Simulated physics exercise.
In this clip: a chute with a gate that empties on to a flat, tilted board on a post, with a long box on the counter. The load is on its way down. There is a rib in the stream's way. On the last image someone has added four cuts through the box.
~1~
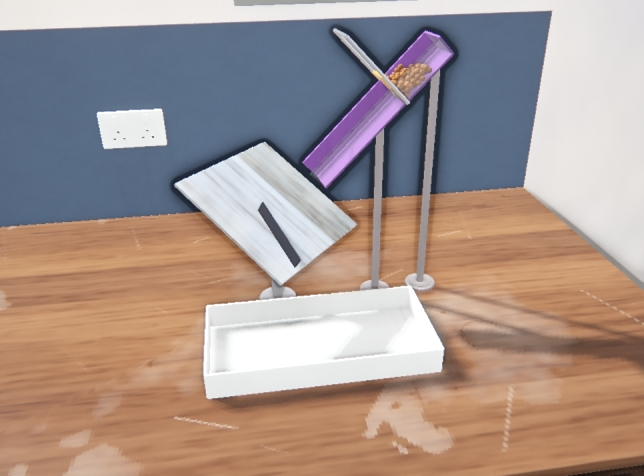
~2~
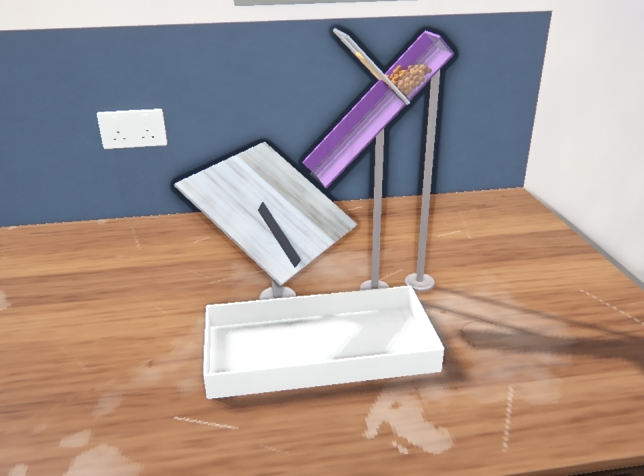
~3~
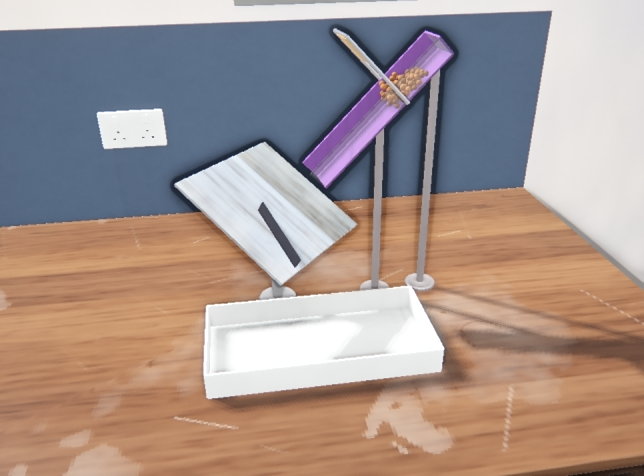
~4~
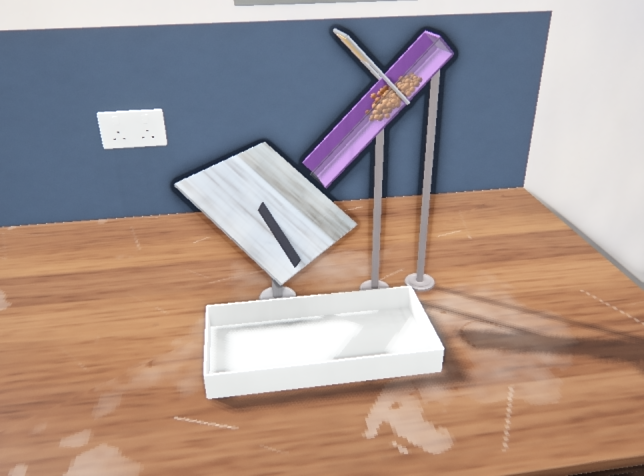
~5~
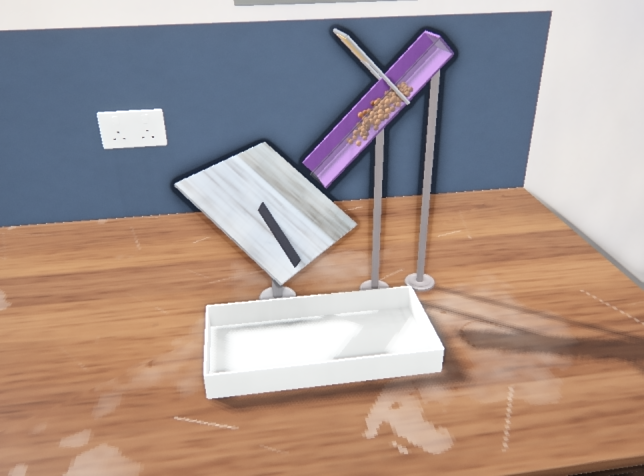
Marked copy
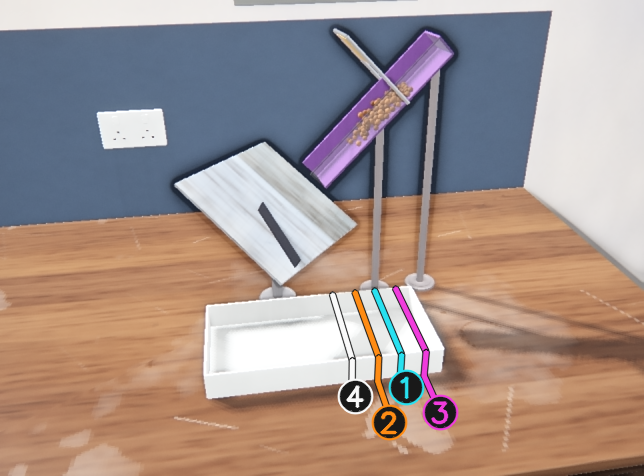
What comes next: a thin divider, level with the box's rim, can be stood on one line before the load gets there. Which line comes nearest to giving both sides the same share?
Take 4.
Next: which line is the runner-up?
Here it is line 2.
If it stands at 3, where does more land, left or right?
Left.
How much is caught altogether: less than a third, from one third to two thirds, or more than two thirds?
It is more than two thirds.
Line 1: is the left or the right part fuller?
More lands on the left.
On the marked copy, line 1 crosses the front rim at (401, 353); line 2 crosses the front rim at (378, 356); line 3 crosses the front rim at (425, 351); line 4 crosses the front rim at (352, 359).
With 1, of what is caught, all but a few on the left of the divider, only a few on the right.
With 2, of what is caught, the bulk on the left of the divider, a small share on the right.
With 3, of what is caught, the whole lot on the left of the divider, none at all on the right.
With 4, of what is caught, close to half on the left of the divider, close to half on the right.
